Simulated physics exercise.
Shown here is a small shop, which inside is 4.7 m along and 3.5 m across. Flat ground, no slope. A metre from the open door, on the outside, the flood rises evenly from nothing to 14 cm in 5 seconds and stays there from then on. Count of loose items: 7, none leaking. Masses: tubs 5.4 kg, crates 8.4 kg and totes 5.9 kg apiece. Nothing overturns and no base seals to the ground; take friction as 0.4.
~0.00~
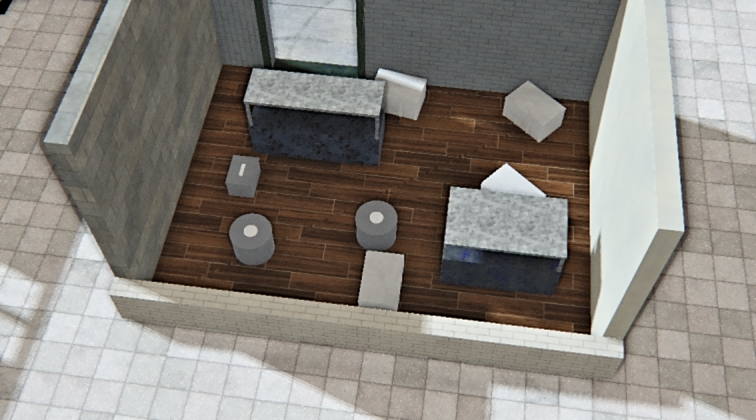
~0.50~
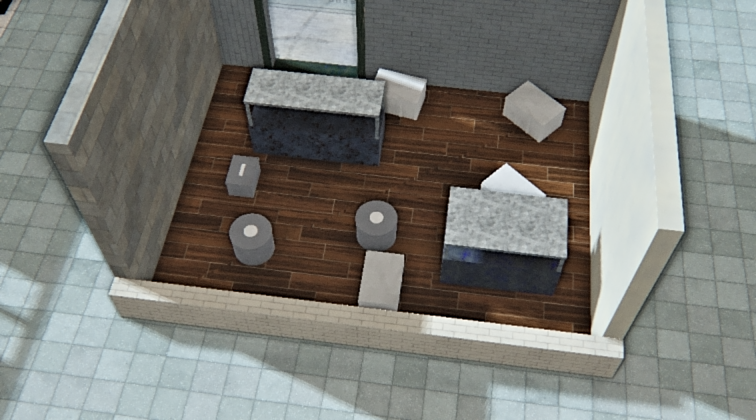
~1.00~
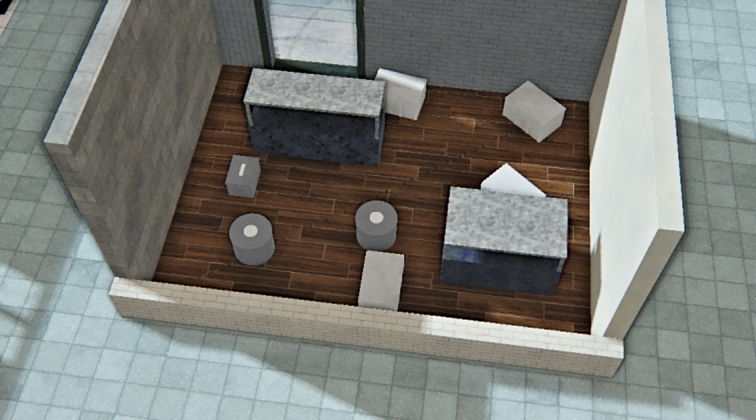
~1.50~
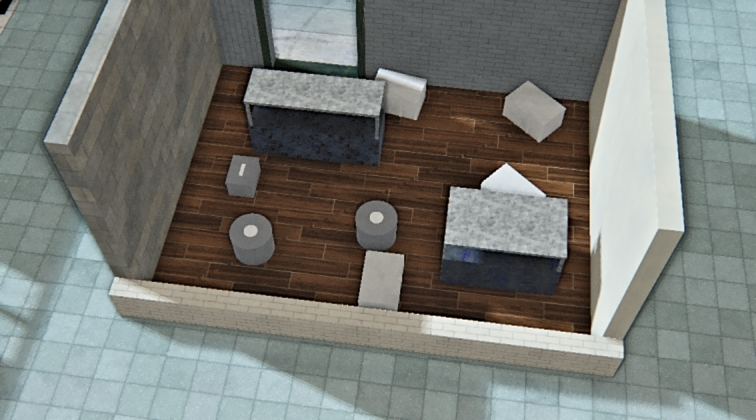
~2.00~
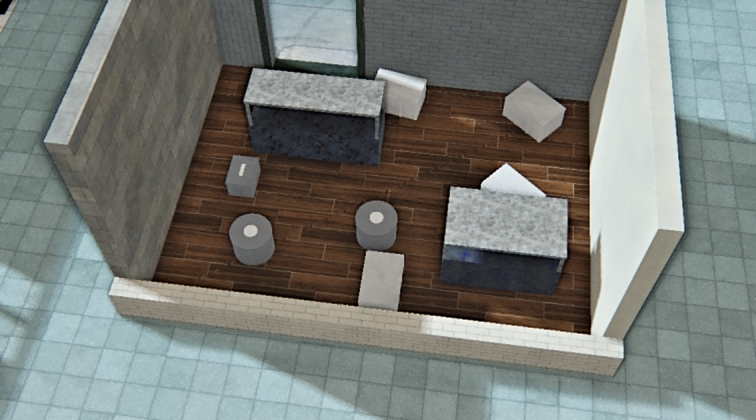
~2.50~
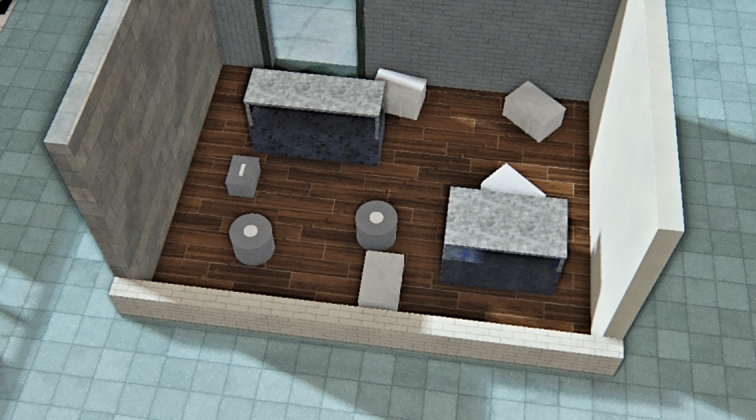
A small, roofless shop with a dark wood floor sits on tiled paving, seen from high above its low front wall. Two speckled grey-topped counters stand at back left and front right, with two grey round tubs, a small grey box and several pale blocks around them, and a glazed opening behind. Nothing inside moves and the camera stays still, while the paving shifts early from pinkish beige to blue-green grey.
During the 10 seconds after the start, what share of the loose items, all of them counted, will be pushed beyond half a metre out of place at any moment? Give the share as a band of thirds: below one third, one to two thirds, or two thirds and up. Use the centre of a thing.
The share is below one third.
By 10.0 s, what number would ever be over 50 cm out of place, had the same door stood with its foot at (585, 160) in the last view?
So the tally would be 3.
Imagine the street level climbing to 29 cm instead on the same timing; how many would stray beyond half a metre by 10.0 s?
The count would be 5.
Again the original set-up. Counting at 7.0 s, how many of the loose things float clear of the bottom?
Answer: 0.
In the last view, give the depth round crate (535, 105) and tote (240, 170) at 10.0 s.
Some 5 cm at the first, some 2 cm at the second.
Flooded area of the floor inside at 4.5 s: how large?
Around 2.0 m2 of it.
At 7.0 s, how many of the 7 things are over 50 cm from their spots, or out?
Result: 0.
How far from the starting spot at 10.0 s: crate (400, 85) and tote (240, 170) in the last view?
The first is 20 cm from its start, the second 0 cm.
After 3.5 s 0 of 7 are over 50 cm from their spots; 0 afloat.
After 4.5 s 0 of 7 are over 50 cm from their spots; 0 afloat.
After 7.0 s 0 of 7 are over 50 cm from their spots; 0 afloat.
After 10.0 s 0 of 7 are over 50 cm from their spots, and 0 have been at some point; 2 afloat.
